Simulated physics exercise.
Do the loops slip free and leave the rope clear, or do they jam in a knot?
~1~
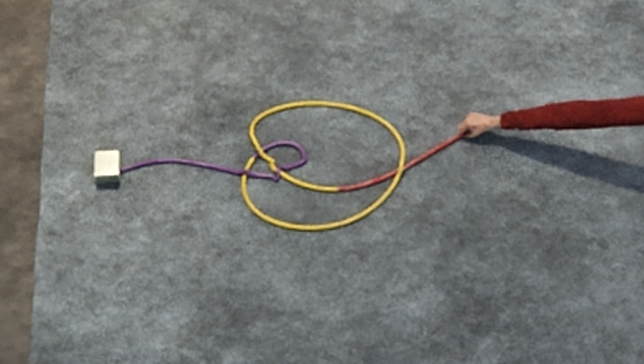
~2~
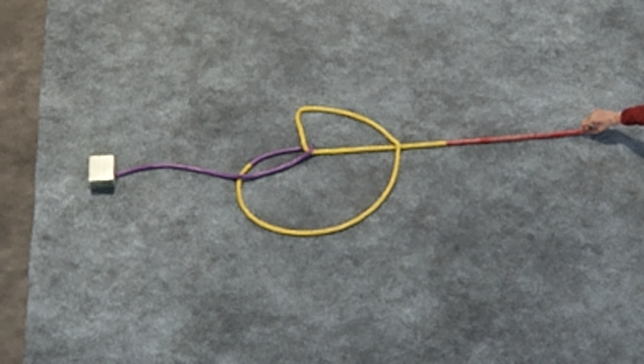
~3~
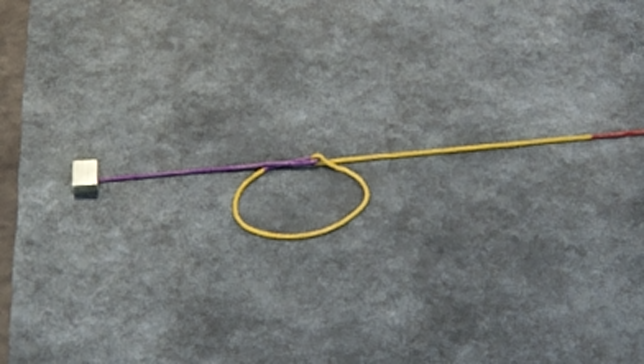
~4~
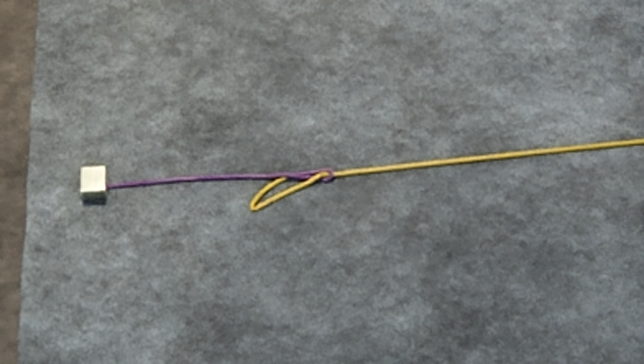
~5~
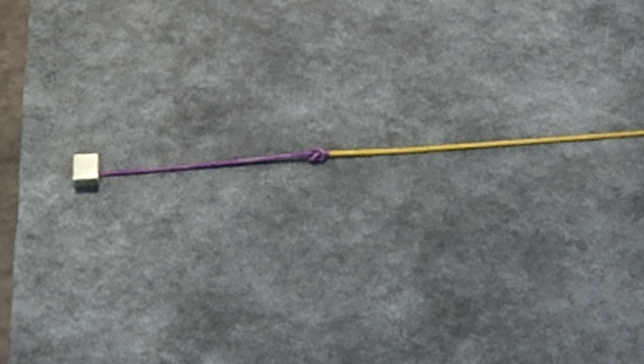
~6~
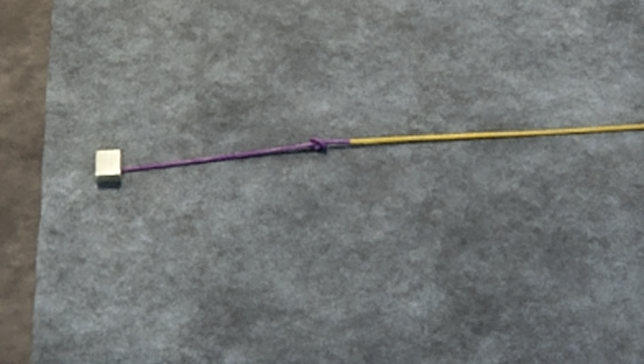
They jam in a knot. The loops tighten into a small purple lump that stays in the rope as it is pulled straight.
